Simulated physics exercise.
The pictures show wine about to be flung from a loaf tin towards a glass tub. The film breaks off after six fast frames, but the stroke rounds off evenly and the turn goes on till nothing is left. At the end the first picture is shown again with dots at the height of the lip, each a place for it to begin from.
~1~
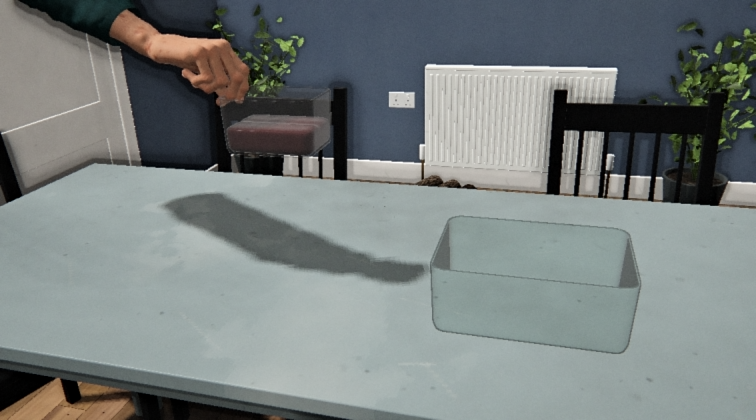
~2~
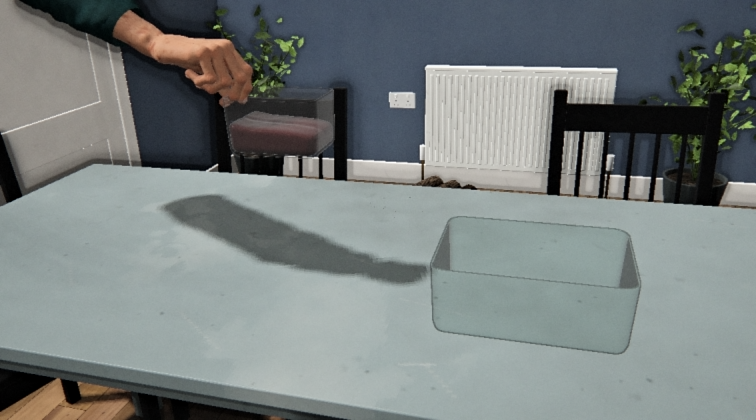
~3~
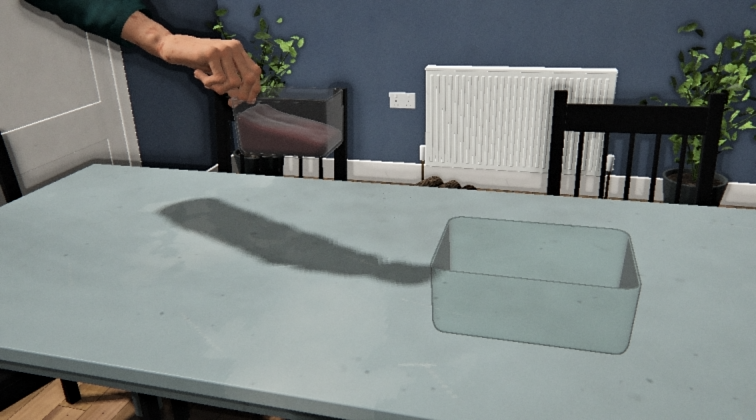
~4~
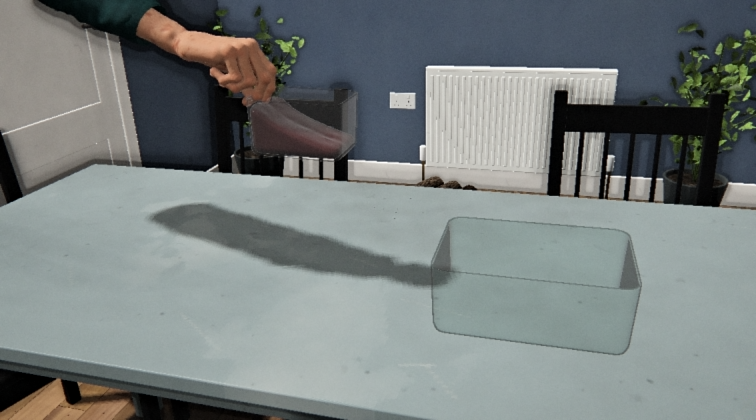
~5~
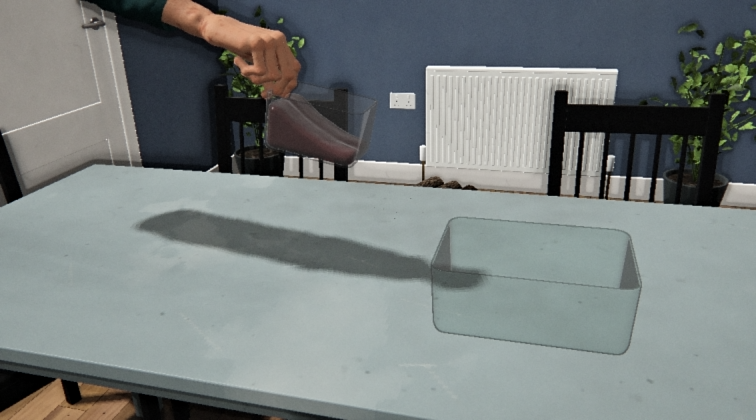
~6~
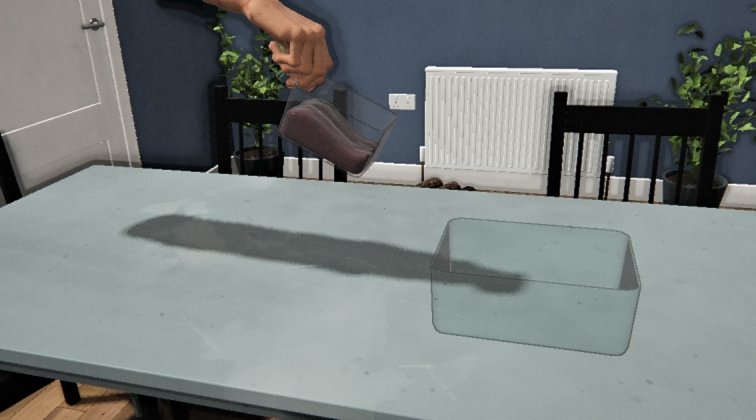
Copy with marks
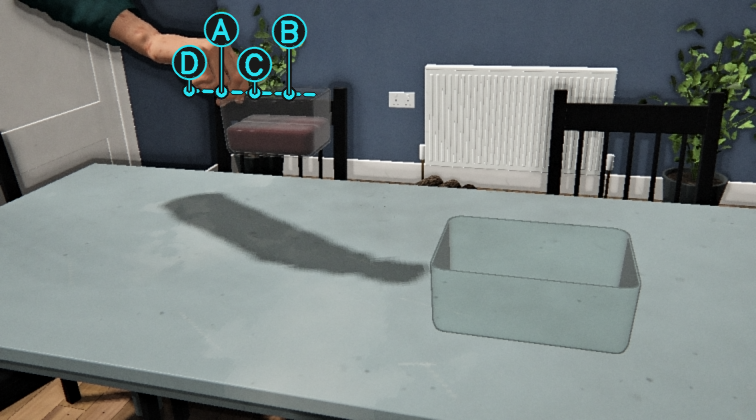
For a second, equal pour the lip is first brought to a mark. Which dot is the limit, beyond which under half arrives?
Use dot B.
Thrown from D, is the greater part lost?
Yes, it does.
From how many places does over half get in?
One of them.
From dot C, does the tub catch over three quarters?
No, it does not.
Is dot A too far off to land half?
Yes.
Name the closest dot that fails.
The answer is C.
In cyan, A at (221, 91); B at (289, 93); C at (254, 92); D at (189, 90).
Choosing A, about 13 % lands in the tub, 84 % falls short and 3 % goes beside or beyond.
Choosing B, about 66 % lands in the tub, 25 % falls short and 9 % goes beside or beyond.
Choosing C, about 38 % lands in the tub, 56 % falls short and 7 % goes beside or beyond.
Choosing D, about 0 % lands in the tub, 99 % falls short.
